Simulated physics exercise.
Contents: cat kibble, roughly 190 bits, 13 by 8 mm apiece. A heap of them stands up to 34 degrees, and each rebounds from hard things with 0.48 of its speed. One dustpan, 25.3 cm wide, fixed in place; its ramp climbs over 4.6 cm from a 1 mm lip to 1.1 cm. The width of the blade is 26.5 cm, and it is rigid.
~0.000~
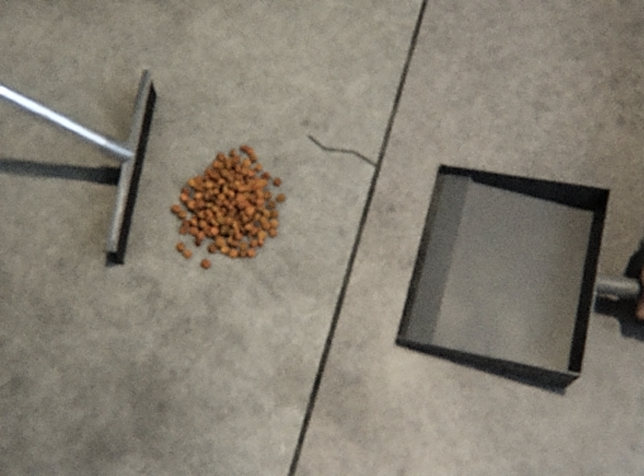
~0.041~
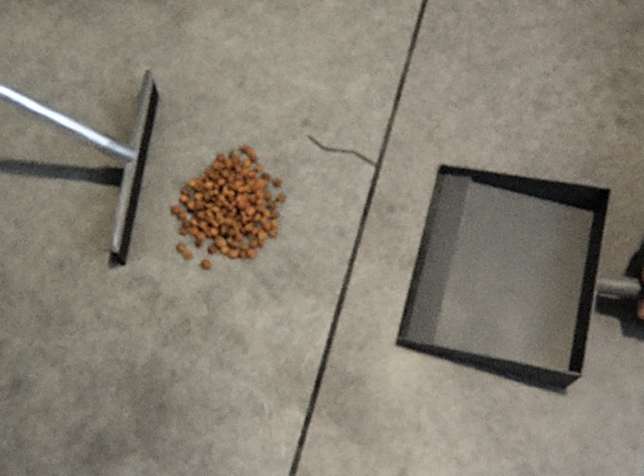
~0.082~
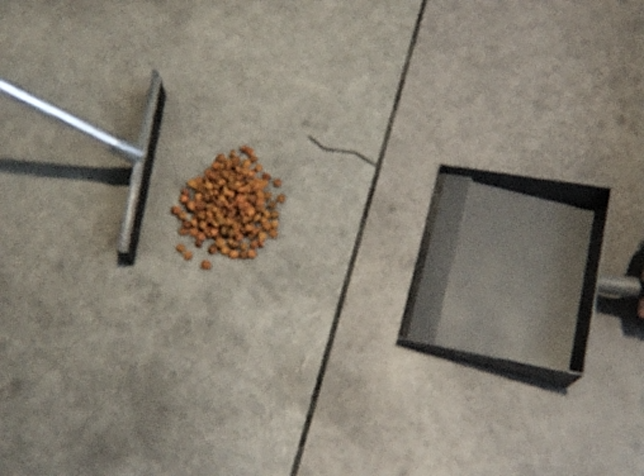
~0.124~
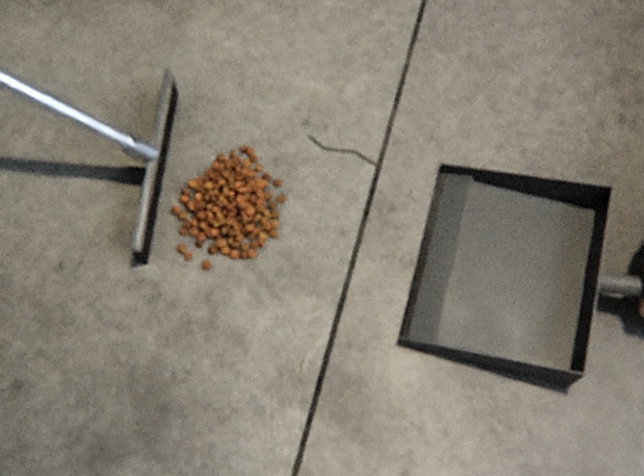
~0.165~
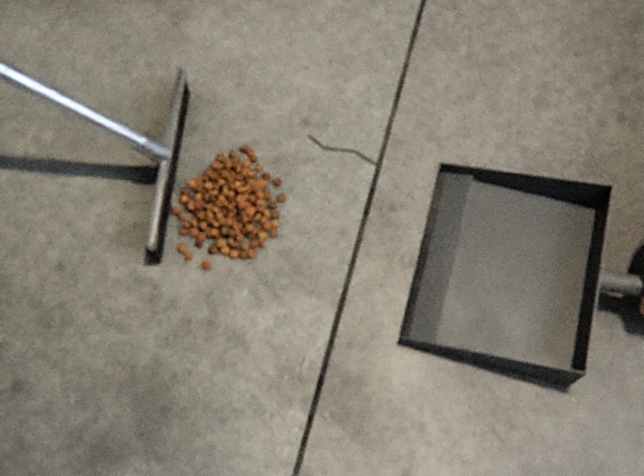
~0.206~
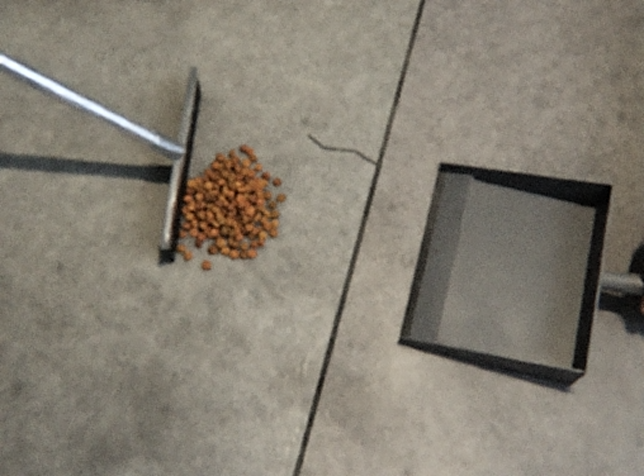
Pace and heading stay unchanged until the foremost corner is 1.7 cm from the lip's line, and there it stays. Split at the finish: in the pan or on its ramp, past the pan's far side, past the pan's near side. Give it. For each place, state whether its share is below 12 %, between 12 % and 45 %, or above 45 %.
In the end pan: It gets a decent chunk, far side: It gets a decent chunk, near side: It gets a trickle.
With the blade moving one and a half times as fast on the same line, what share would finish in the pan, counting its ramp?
I'd put it at close to 30 per cent.
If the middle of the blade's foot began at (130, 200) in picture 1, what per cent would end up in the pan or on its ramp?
Close to 25 in a hundred.
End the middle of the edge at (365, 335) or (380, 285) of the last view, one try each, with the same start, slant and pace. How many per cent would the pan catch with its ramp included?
About 5 and 15 per cent.
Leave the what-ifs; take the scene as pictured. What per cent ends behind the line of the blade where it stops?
My guess is close to 20 per cent.
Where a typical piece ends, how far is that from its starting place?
That distance is close to 28 cm.
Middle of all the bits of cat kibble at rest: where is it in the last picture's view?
Near (427, 195).
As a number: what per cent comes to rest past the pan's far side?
I'd say around 25 percent.
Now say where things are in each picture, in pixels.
The first picture shows blade from (112, 247) to (147, 77), moved 0.0 cm, 0 of the pieces shifted so far; middle of the pieces at (227, 204); pan at (513, 278).
The second picture shows blade from (115, 248) to (150, 77), moved 0.4 cm, 0 of the pieces shifted so far; middle of the pieces at (227, 204).
The third picture shows blade from (123, 248) to (157, 77), moved 1.5 cm, 0 of the pieces shifted so far; middle of the pieces at (227, 205).
The fourth picture shows blade from (137, 247) to (170, 76), moved 3.2 cm, 0 of the pieces shifted so far; middle of the pieces at (227, 205).
The fifth picture shows blade from (151, 246) to (182, 75), moved 5.0 cm, 0 of the pieces shifted so far; middle of the pieces at (227, 205).
The sixth picture shows blade from (165, 245) to (194, 74), moved 6.8 cm, 5 of the pieces shifted so far; middle of the pieces at (227, 205); pan at (516, 276). The blade's pace is about 0.44 m/s, heading 20 degrees away from the viewer's side.
Then, at 0.56 s, middle of the blade 19 cm from the lip; 0 % over the lip, far side 0 %, near side 0 %.
After 0.79 s, middle of the blade 10 cm from the lip; 0 % over the lip, far side 10 %, near side 0 %.
Then, at 1.13 s, middle of the blade 4 cm from the lip; 25 % over the lip, far side 25 %, near side 0 %.
In the end, at 1.4 s, pan 25 %, far side 25 %, near side 0 %, in front of the lip or behind the blade 50 %.
